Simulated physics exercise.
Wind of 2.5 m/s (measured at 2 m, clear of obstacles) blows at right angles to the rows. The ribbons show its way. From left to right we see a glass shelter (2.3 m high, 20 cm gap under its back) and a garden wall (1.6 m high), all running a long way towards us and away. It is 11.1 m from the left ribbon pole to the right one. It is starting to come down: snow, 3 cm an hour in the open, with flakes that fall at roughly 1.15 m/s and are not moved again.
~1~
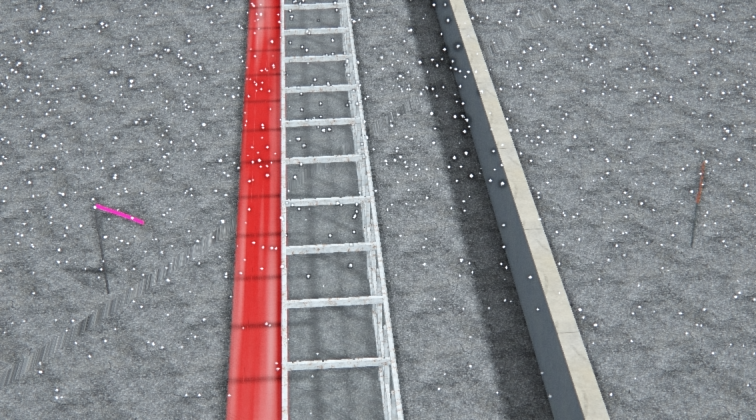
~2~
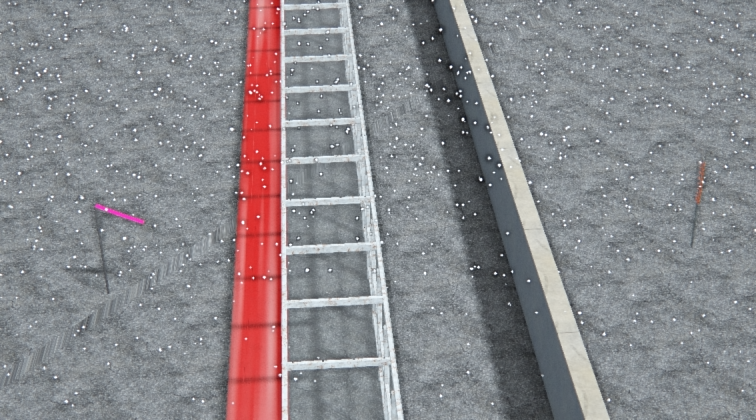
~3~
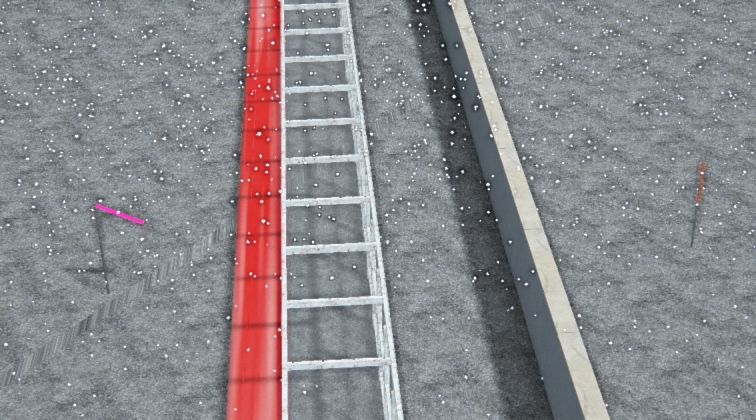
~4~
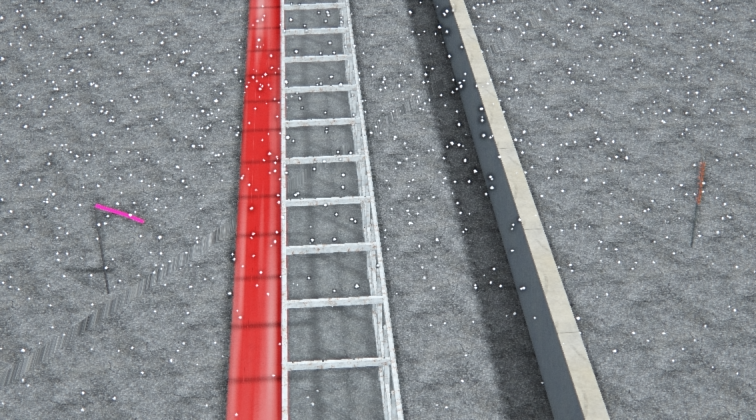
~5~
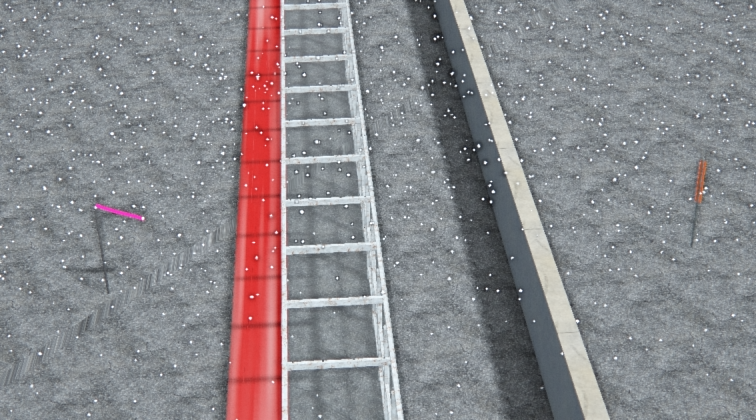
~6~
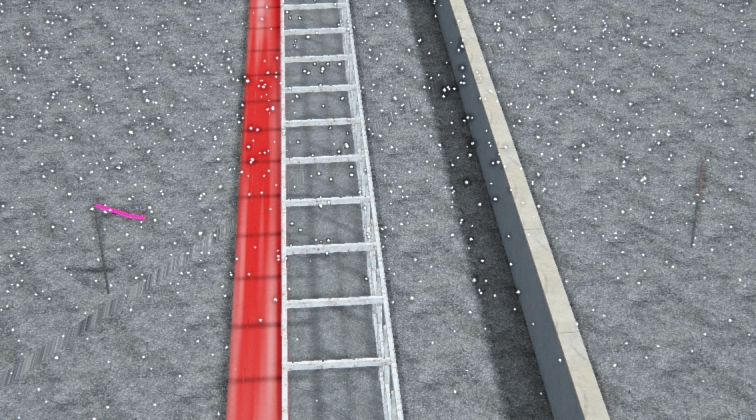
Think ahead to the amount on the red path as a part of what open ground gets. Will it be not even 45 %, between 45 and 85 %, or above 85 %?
The amount there is over 85 % of the open one.
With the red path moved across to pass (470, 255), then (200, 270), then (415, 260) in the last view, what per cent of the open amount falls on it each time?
In turn about 80 %, 100 %, 70 %.
After 10 minutes open ground has 5 mm and the red path 5 mm.
After 30 minutes open ground has 15 mm and the red path 16 mm.
After 60 minutes open ground has 30 mm and the red path 31 mm, so the red path has 105 % of the open amount; the left half of it has 106 %, the right half 103 %.
